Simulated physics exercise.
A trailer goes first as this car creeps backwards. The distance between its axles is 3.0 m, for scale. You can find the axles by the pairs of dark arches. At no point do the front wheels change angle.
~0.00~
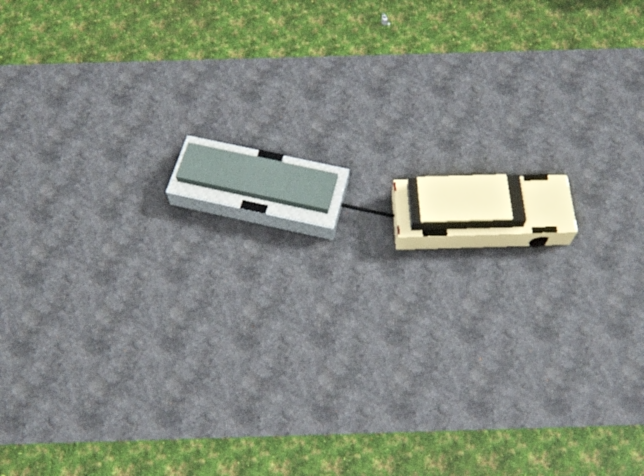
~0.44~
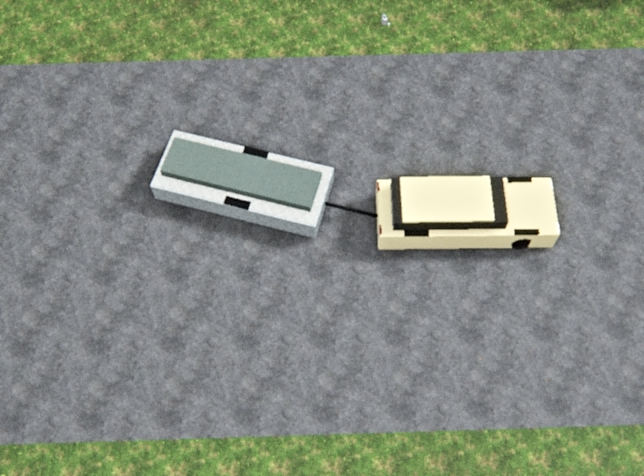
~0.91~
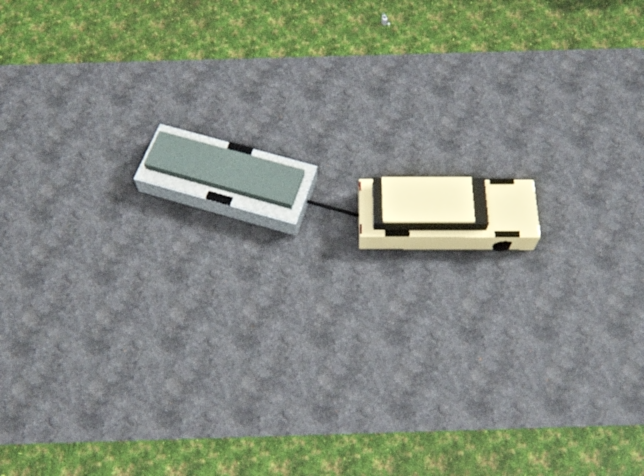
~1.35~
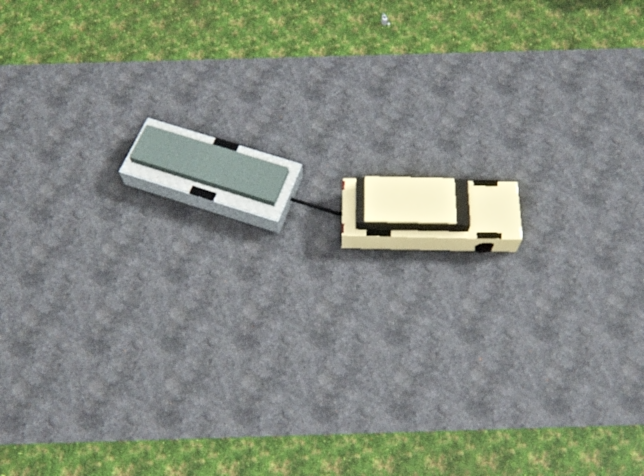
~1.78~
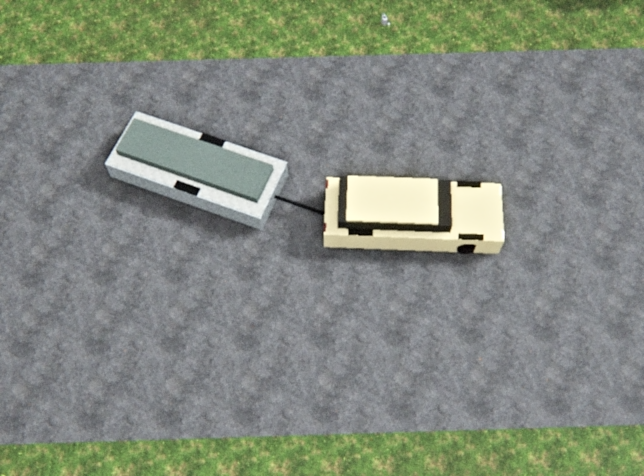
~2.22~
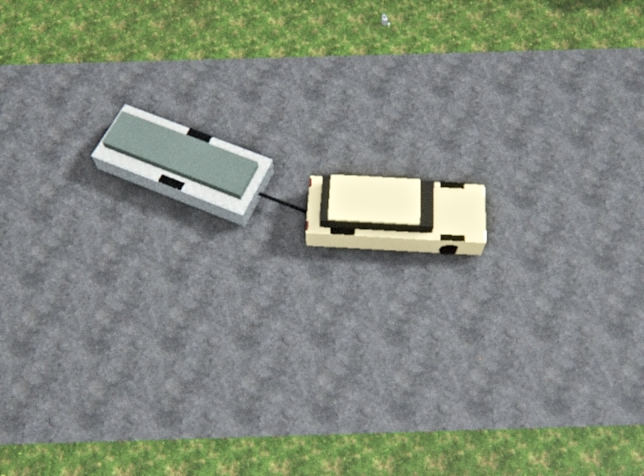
In this clip, a cream car slowly backs leftward along a grey road bordered by grass, pushing a white trailer with a grey-green top ahead of it, as the trailer drifts toward the upper left and its angle to the car gradually increases.
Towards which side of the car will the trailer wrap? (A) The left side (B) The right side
Option A: The left side.
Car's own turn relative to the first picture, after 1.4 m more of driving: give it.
About 8°.
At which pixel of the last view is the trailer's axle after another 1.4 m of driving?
The axle sits near (148, 142).
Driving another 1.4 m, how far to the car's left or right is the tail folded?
Measured against the car, the trailer folds some 25° to the left.
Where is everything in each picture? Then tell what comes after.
Car's middle (489, 198), trailer's axle (262, 181); tail 16° to the car's left; front wheels 7° left, in the first picture.
Car's middle (471, 199), trailer's axle (247, 177); tail 16° to the car's left, in the second picture.
Car's middle (452, 200), trailer's axle (230, 173); tail 17° to the car's left, in the third picture.
Car's middle (435, 201), trailer's axle (215, 169); tail 18° to the car's left, in the fourth picture.
Car's middle (417, 201), trailer's axle (200, 164); tail 19° to the car's left, in the fifth picture.
Car's middle (399, 201), trailer's axle (185, 159); tail 20° to the car's left, in the sixth picture.
Then, 3.5 s in, the tail is 24° to the car's left, the car has turned 8° and the trailer's axle is at (148, 142) of the last picture.
Then, 4.7 s in, the tail is 29° to the car's left, the car has turned 11° and the trailer's axle is at (115, 121) of the last picture.
Then, 5.9 s in, the tail is 37° to the car's left, the car has turned 14° and the trailer's axle is at (90, 99) of the last picture.
Then, 7.2 s in, the tail is 47° to the car's left, the car has turned 17° and the trailer's axle is at (74, 75) of the last picture.
Then, 8.4 s in, the tail is 60° to the car's left, the car has turned 20° and the trailer's axle is at (68, 54) of the last picture; it has jack-knifed.
